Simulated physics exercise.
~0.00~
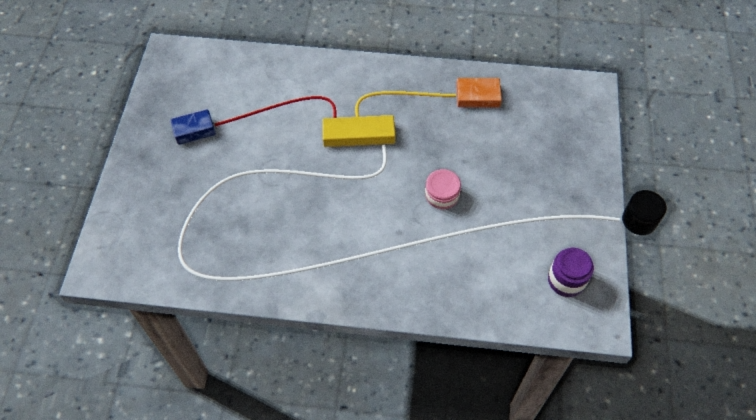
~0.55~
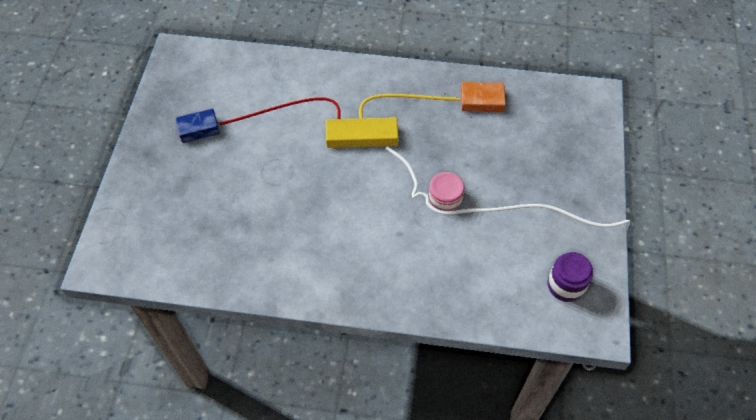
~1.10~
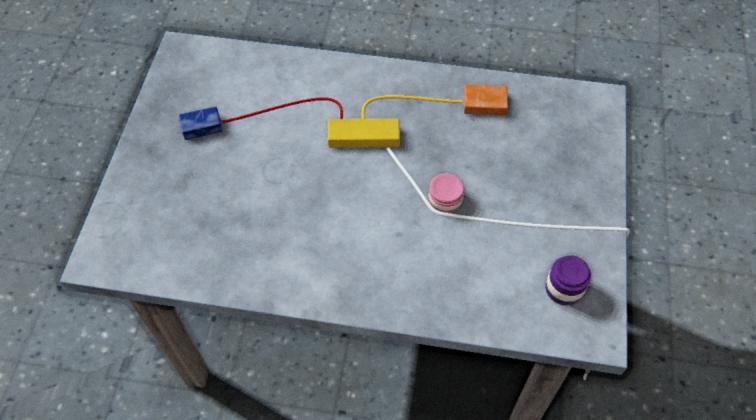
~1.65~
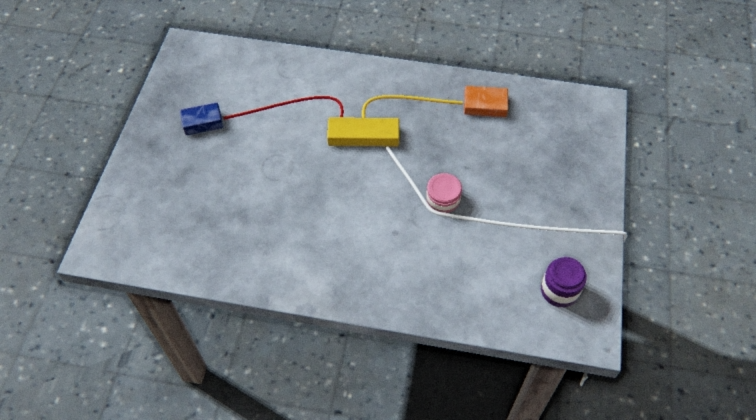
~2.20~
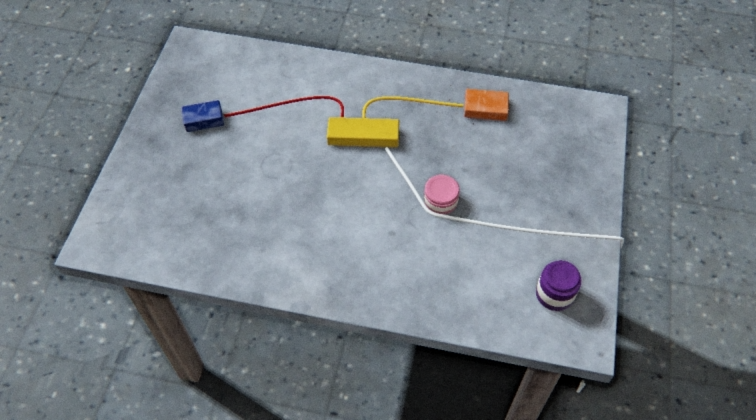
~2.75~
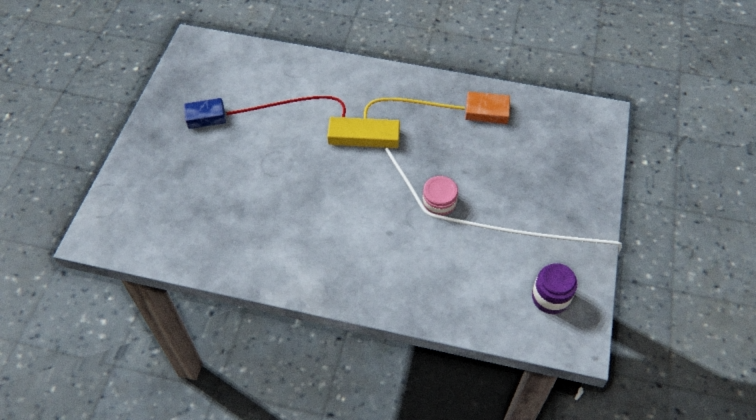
At first, a yellow power strip sits on a grey table, joined by a red cord to a blue block and by a yellow cord to an orange block, while a long white cable loops across to a black object tipping off the right edge. The black object drops out of sight, dragging the slack cable rightward. The cable catches against the pink canister and pulls taut, bending around it toward the edge. The strip, both blocks, the canister and the purple jar stay in place. As the view drifts slightly, the cable remains stretched over the side.
